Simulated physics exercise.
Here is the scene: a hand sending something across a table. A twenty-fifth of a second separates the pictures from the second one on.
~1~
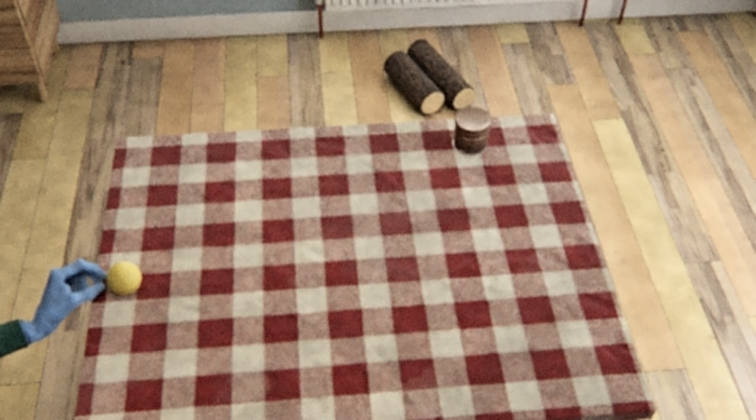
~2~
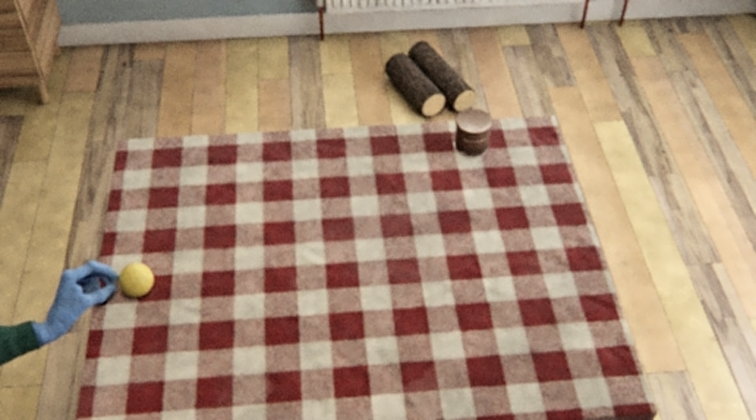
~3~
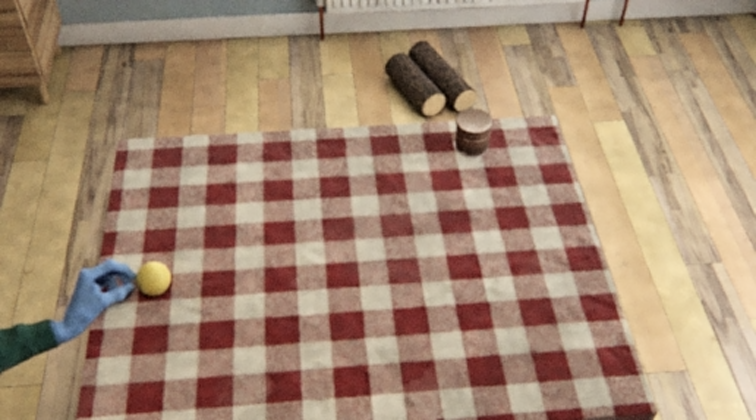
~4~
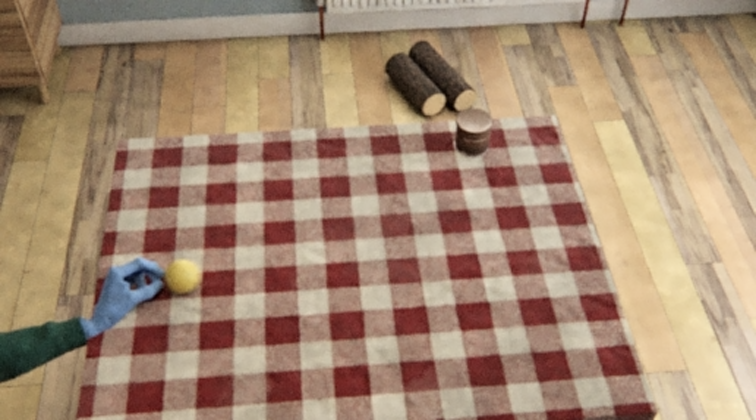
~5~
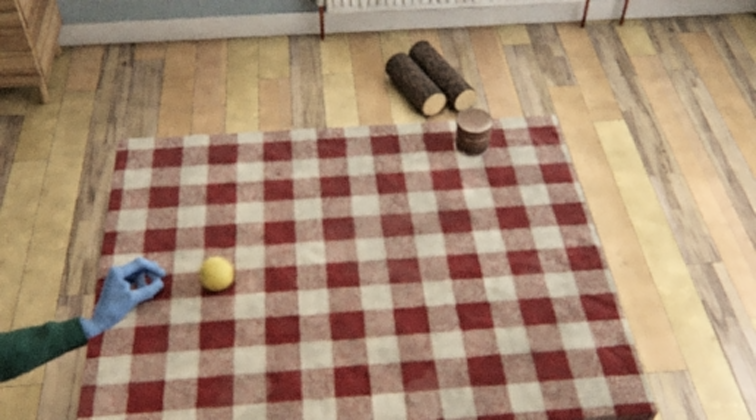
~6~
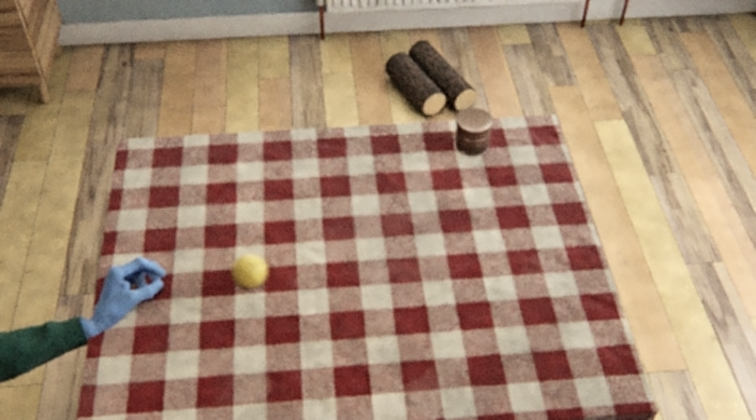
In the video, a blue-gloved hand pushes a yellow lemon to the right across a red and white checkered cloth, then stays back as the lemon keeps moving right, with wooden log pieces lying near the far edge.
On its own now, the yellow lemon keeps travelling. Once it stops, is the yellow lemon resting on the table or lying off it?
Ha, it is off the tabletop once it's done.
Then, 0.30 s on from there, yellow lemon shifted well along near (487, 255).
Then, 0.70 s on from there, yellow lemon now off the table.
Then, 1.10 s on from there, things are still on the move.
In the end, off the table, yellow lemon.
